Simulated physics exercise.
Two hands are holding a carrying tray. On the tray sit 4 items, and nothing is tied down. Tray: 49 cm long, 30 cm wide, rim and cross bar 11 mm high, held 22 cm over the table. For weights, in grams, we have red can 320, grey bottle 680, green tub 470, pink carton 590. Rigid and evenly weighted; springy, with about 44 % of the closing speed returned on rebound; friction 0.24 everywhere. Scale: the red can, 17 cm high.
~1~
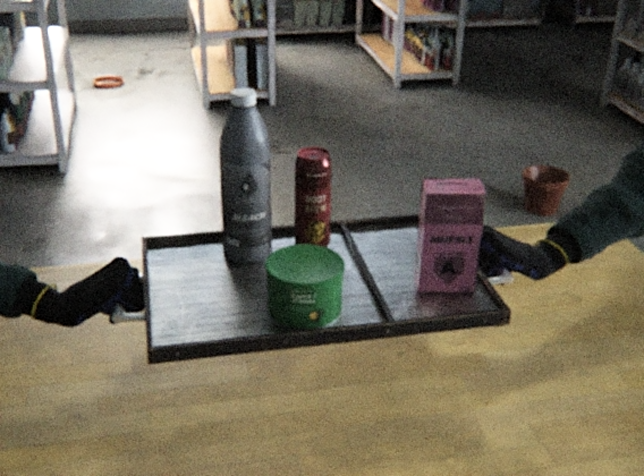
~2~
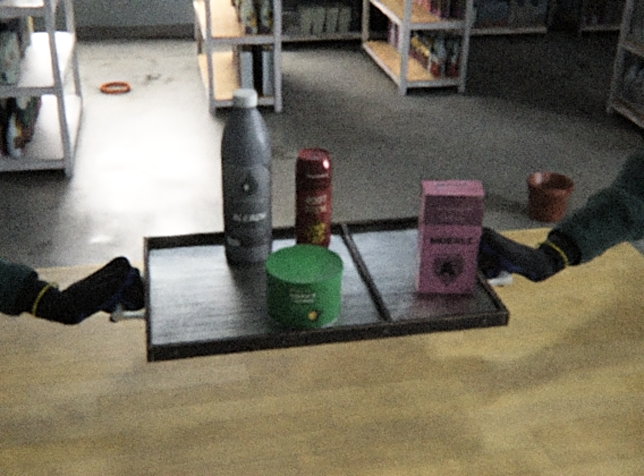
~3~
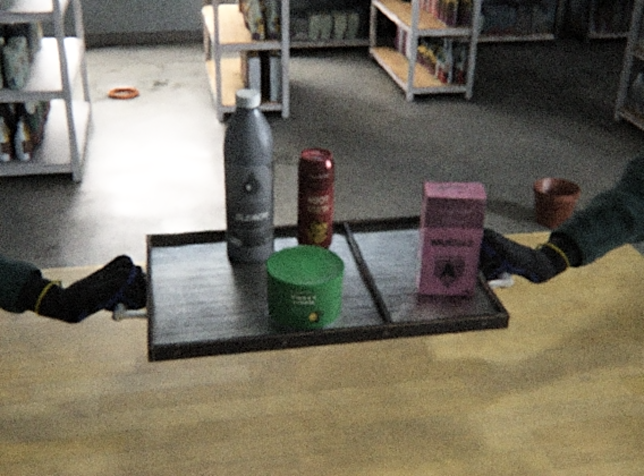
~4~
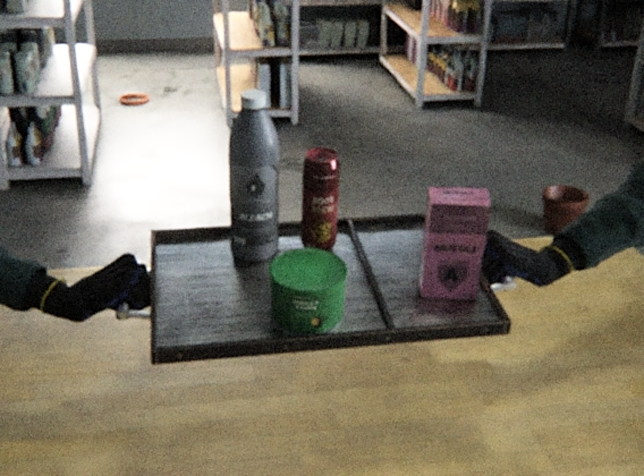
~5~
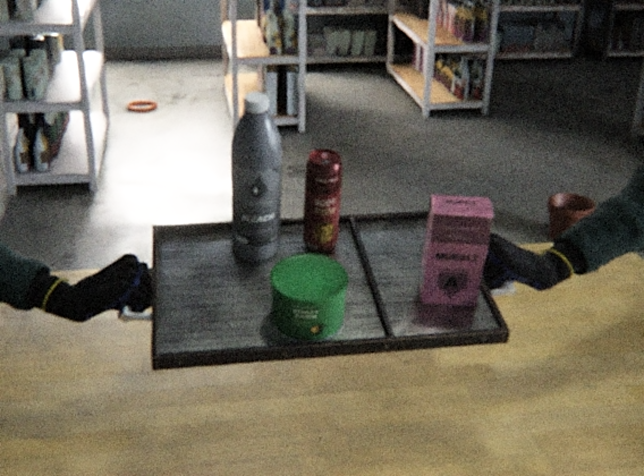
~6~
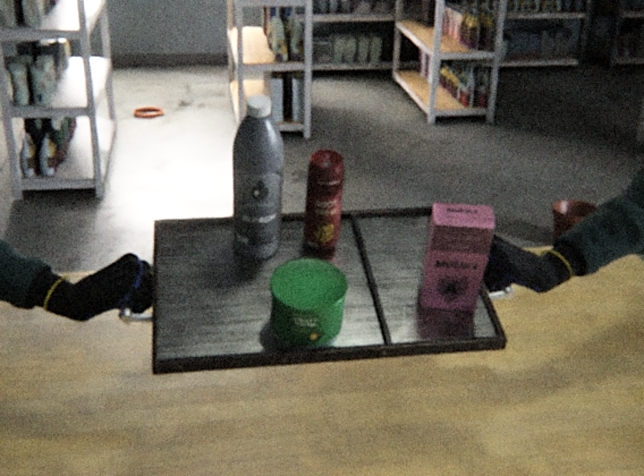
Two gloved hands tilting a dark tray gradually near edge down, with a red can, grey bottle, green tub and pink carton aboard.
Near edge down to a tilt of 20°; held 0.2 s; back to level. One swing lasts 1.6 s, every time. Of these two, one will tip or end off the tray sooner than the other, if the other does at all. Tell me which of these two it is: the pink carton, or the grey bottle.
Of the two, it is the former.
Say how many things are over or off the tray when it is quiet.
Count: 3.
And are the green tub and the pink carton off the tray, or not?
Once it settles, the green tub keeps within bounds; as for the pink carton, it has gone out of bounds.
Then, 0.80 s past the last view, tray tilted 20°, near edge down; pink carton now off the tray; grey bottle tipped 39° against what carries it near (239, 292); red can tipped 48° against what carries it.
Then, 1.20 s past the last view, tray tilted 18°, near edge down; red can and grey bottle now off the tray.
Then, 1.90 s past the last view, tray tilted 4°, near edge down.
Finally, off the tray, red can, grey bottle and pink carton; green tub still in place (within 5 cm). Pink carton went 0.58 s after the last picture; grey bottle went 0.80 s after the last picture.
